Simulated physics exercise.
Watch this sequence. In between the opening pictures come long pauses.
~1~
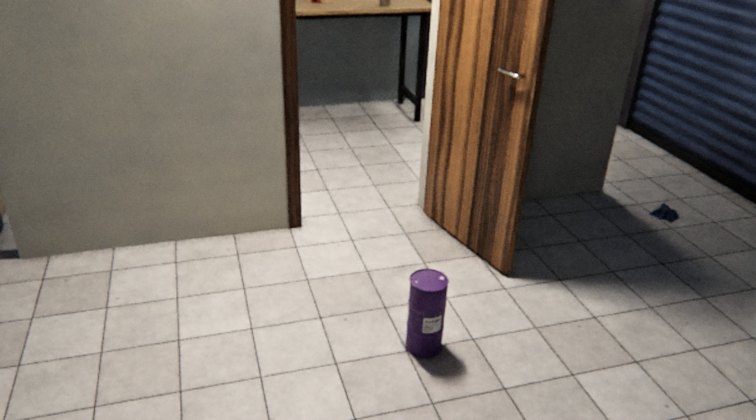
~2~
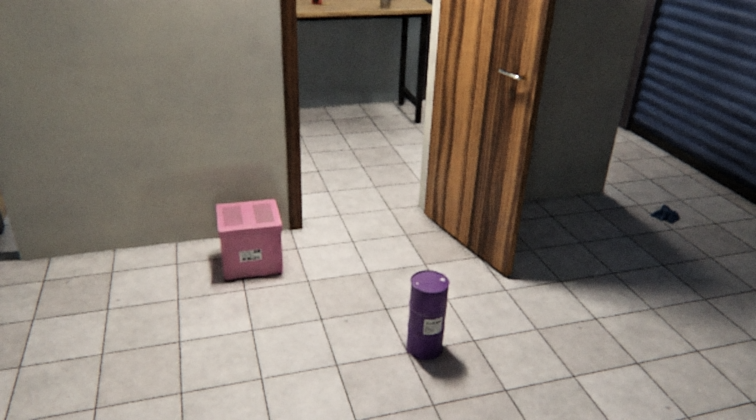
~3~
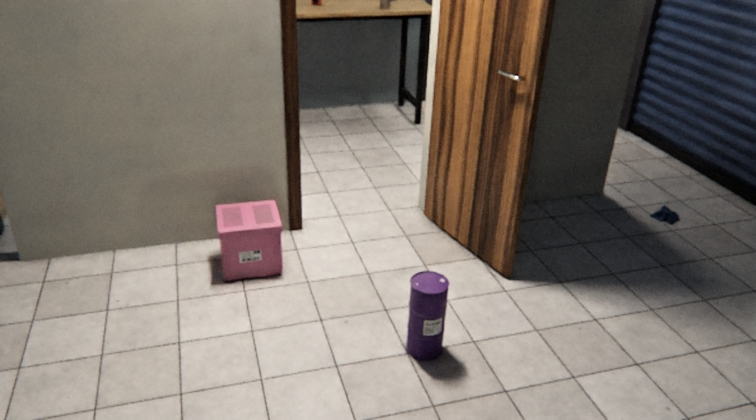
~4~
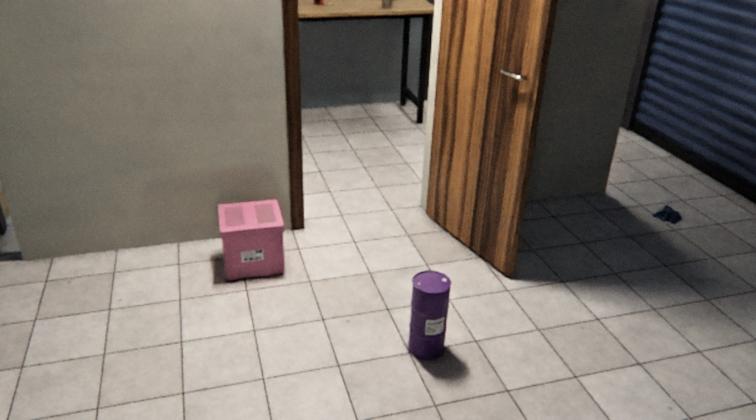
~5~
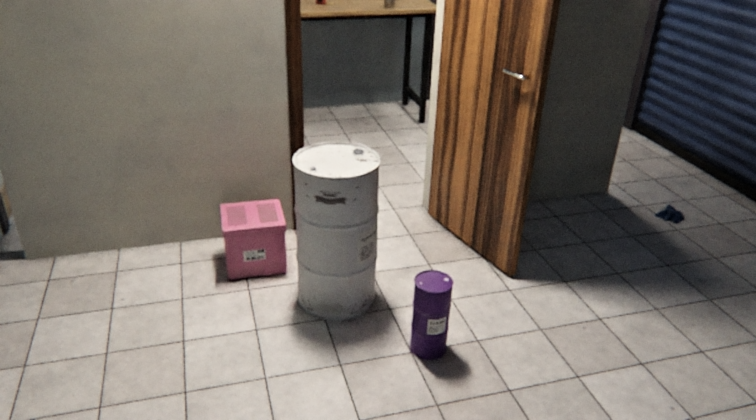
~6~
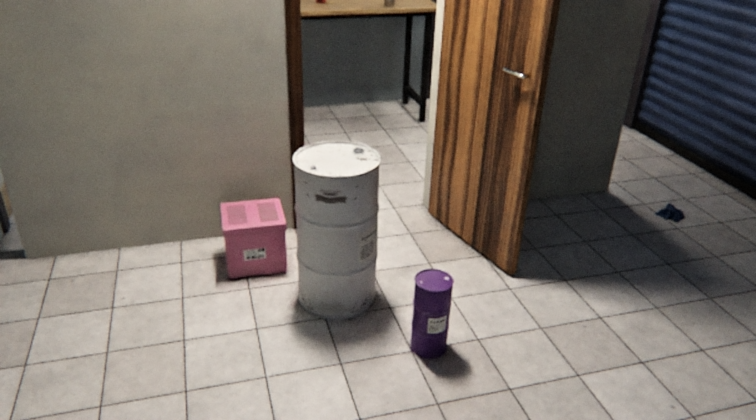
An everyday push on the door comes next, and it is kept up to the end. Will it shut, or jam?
Well, the door makes it all the way in the end.
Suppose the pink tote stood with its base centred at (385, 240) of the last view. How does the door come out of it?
It makes it all the way then.
Then, 0.60 s past the last view, door at 87°.
Then, 1.00 s past the last view, door at 59°.
Then, 1.30 s past the last view, door at 36°.
Then, 1.60 s past the last view, door at 11°.
Finally, door at 0°; all 3 still in place. Final places as the last picture's camera would see them, white drum near (337, 230).
